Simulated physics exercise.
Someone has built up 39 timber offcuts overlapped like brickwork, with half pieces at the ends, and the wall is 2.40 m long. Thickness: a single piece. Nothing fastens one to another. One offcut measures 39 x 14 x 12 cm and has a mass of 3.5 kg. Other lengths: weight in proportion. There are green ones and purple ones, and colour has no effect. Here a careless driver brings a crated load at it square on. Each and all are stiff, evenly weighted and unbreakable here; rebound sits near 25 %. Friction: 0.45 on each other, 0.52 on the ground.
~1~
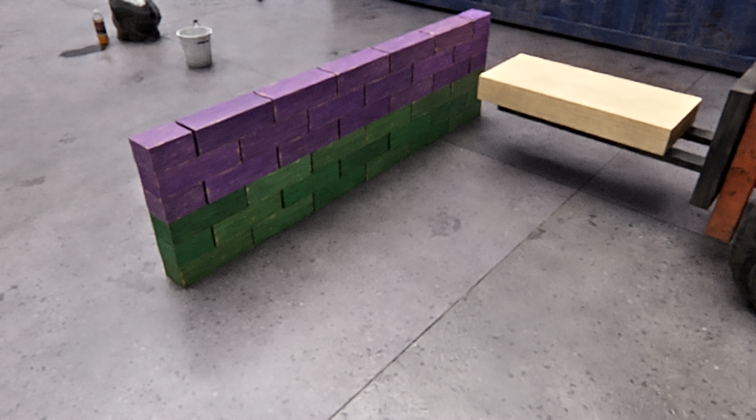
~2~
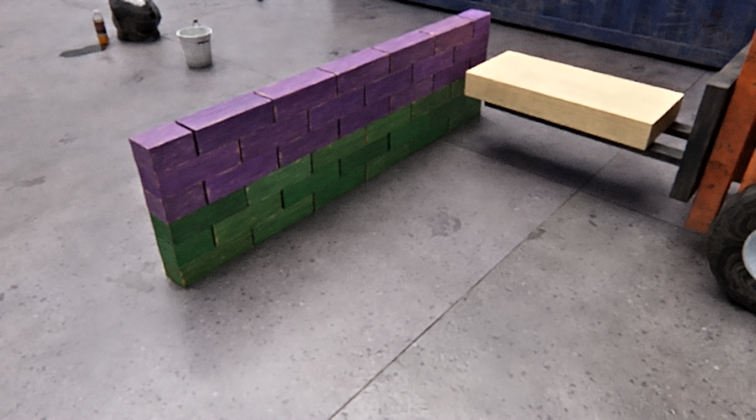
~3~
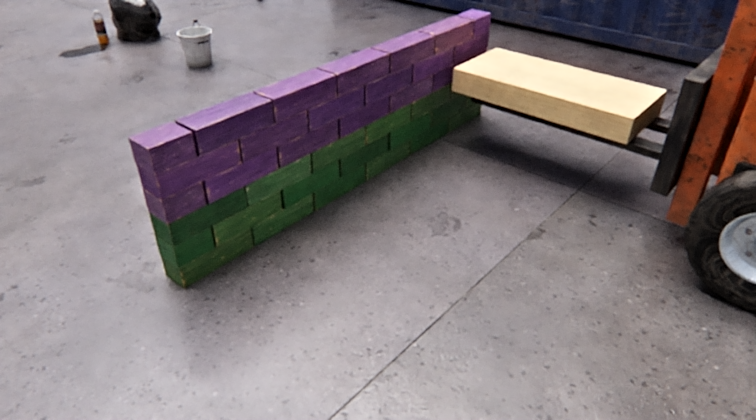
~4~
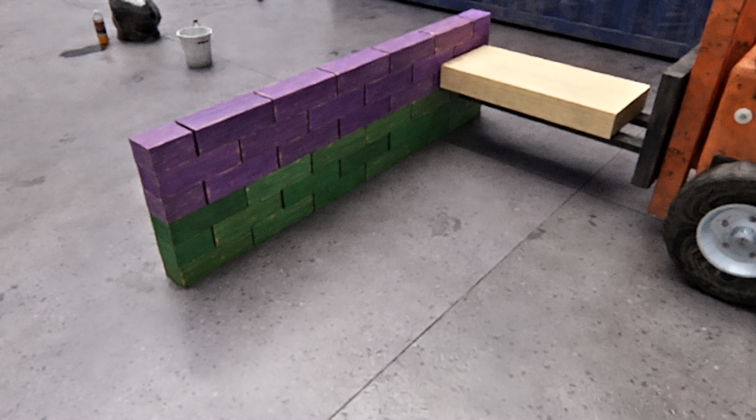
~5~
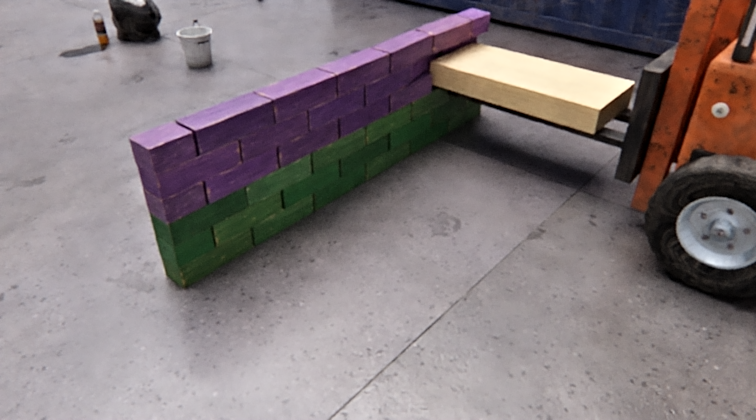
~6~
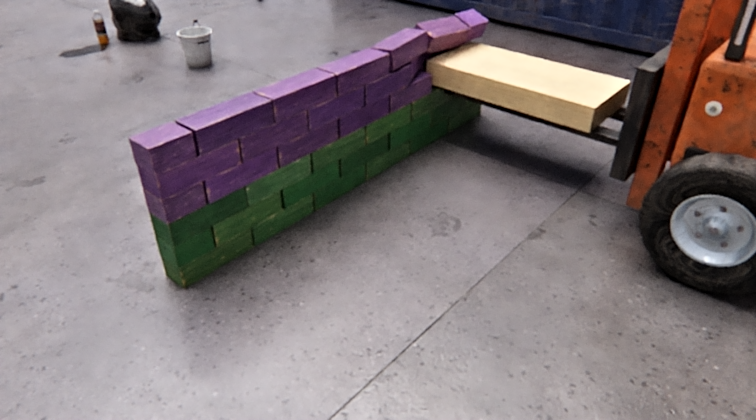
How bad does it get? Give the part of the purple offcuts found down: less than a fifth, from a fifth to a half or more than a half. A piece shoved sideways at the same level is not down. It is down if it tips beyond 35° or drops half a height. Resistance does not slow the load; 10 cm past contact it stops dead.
A fifth to a half.
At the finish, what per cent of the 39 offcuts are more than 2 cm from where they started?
Result: 20 per cent.
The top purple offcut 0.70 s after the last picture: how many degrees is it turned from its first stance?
Rotation: Approx. 25°.
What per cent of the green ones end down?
Of the green ones, 0 per cent finish down.
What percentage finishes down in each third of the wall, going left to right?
Per cent by third - left: 0; middle: 0; right: 50.
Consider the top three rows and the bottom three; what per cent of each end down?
40% and 0%.
Then, 0.08 s later than the last frame, 2 of the 20 purple offcuts down (2 of 39 in all colours); top purple offcut tilted 10°.
Then, 0.22 s later than the last frame, 6 of the 20 purple offcuts down (6 of 39 in all colours); top purple offcut tilted 23°.
Then, 0.40 s later than the last frame, 7 of the 20 purple offcuts down (7 of 39 in all colours); top purple offcut tilted 50°, 14 cm lower.
Then, 0.70 s later than the last frame, 7 of the 20 purple offcuts down (7 of 39 in all colours); top purple offcut tilted 27°, 49 cm lower.
When it is over, 7 of the 20 purple offcuts down (7 of 39 in all colours); top purple offcut 58 cm lower; top green offcut unmoved. That is 35 per cent. In pixels of the last frame, middles, top purple offcut near (293, 118), top green offcut near (330, 145).
